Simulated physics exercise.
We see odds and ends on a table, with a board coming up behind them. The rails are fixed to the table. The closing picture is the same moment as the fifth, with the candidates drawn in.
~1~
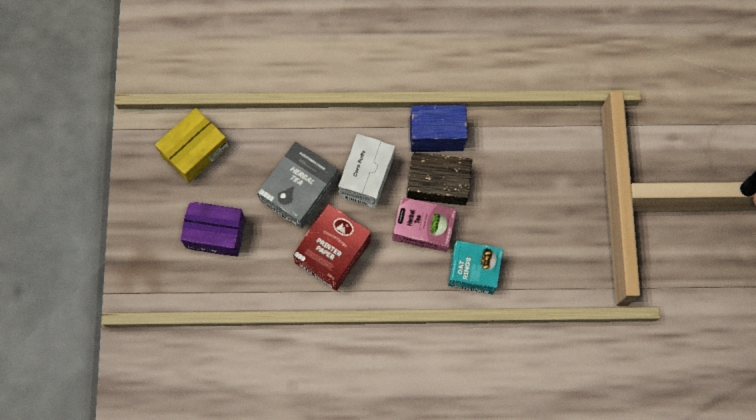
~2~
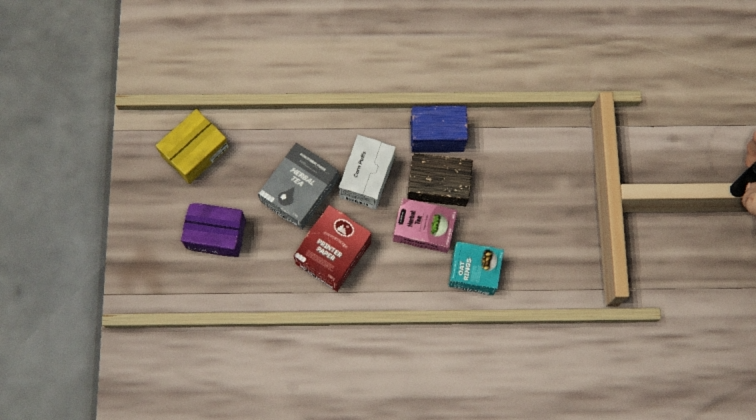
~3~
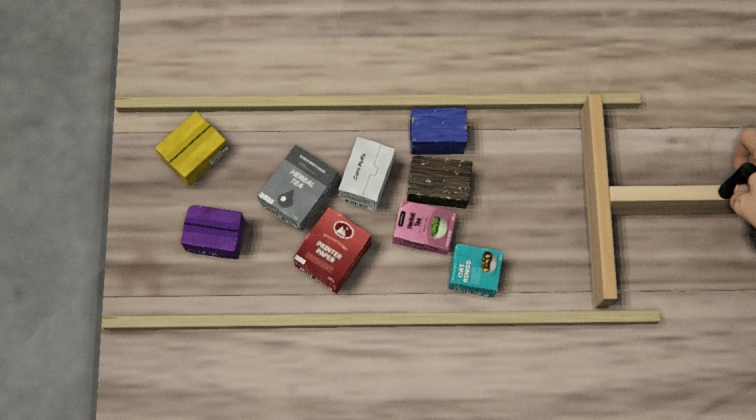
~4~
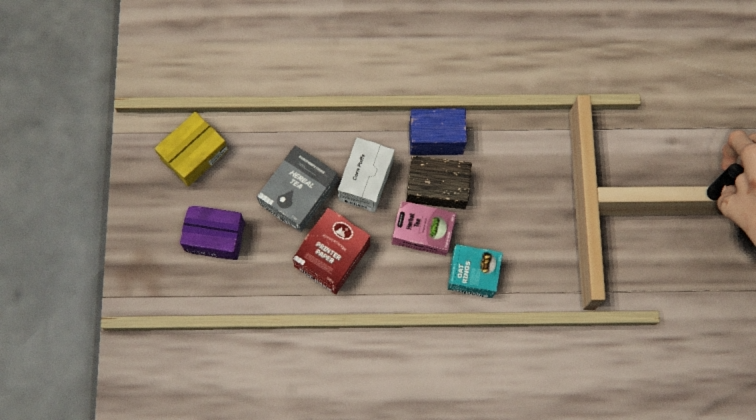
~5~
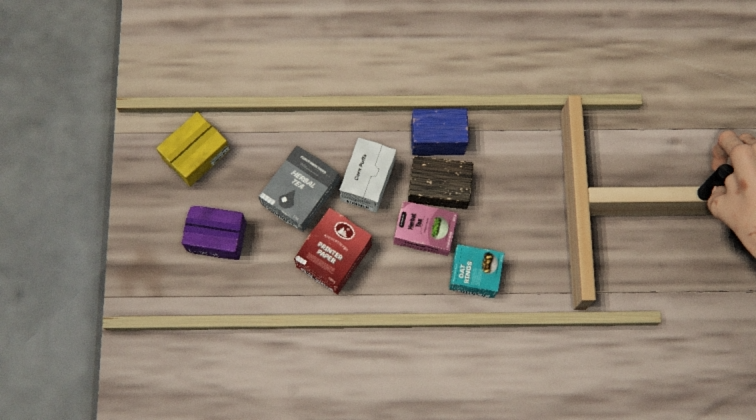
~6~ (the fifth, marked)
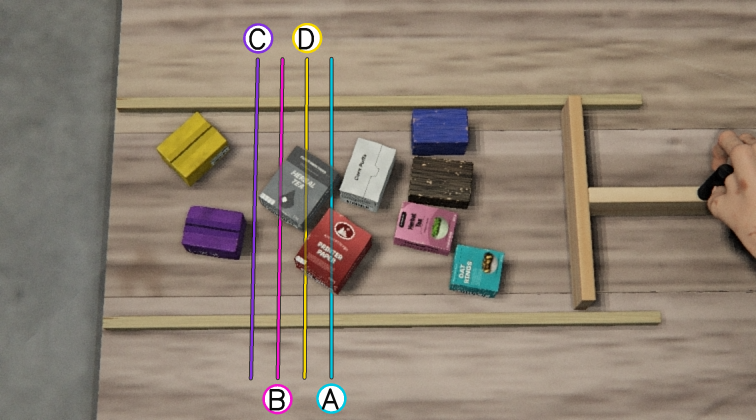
Hand sliding a wooden pusher board slowly left between two rails toward colourful small boxes, which stay still on the table.
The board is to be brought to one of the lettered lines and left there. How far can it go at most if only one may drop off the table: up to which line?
Line C.
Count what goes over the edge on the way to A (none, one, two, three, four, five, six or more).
In all, none.
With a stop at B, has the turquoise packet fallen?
No.
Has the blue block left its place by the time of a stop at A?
Yes.
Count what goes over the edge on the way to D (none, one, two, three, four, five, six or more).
By then, none.
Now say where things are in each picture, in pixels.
In the first picture, purple box (213, 229); grey packet (298, 185); pink packet (424, 225).
In the second picture, board (615, 191); black block (440, 180).
In the third picture, board (603, 193); red box (333, 251).
In the fourth picture, board (591, 194); turquoise packet (475, 272).
In the fifth picture, board (582, 195); purple box (214, 232); grey packet (299, 189); pink packet (426, 229).
On the copy, A at (332, 211); B at (280, 212); C at (255, 212); D at (306, 212).
On C. First, board (465, 196); blue block (425, 133); turquoise packet (433, 278).
Then, board (347, 197); yellow box (171, 141); grey packet (211, 187).
Finally, board (257, 197); grey packet (124, 191); yellow box (128, 130); none fallen.
By contrast, A is within the limit but short; B is within the limit but short; D is within the limit but short.
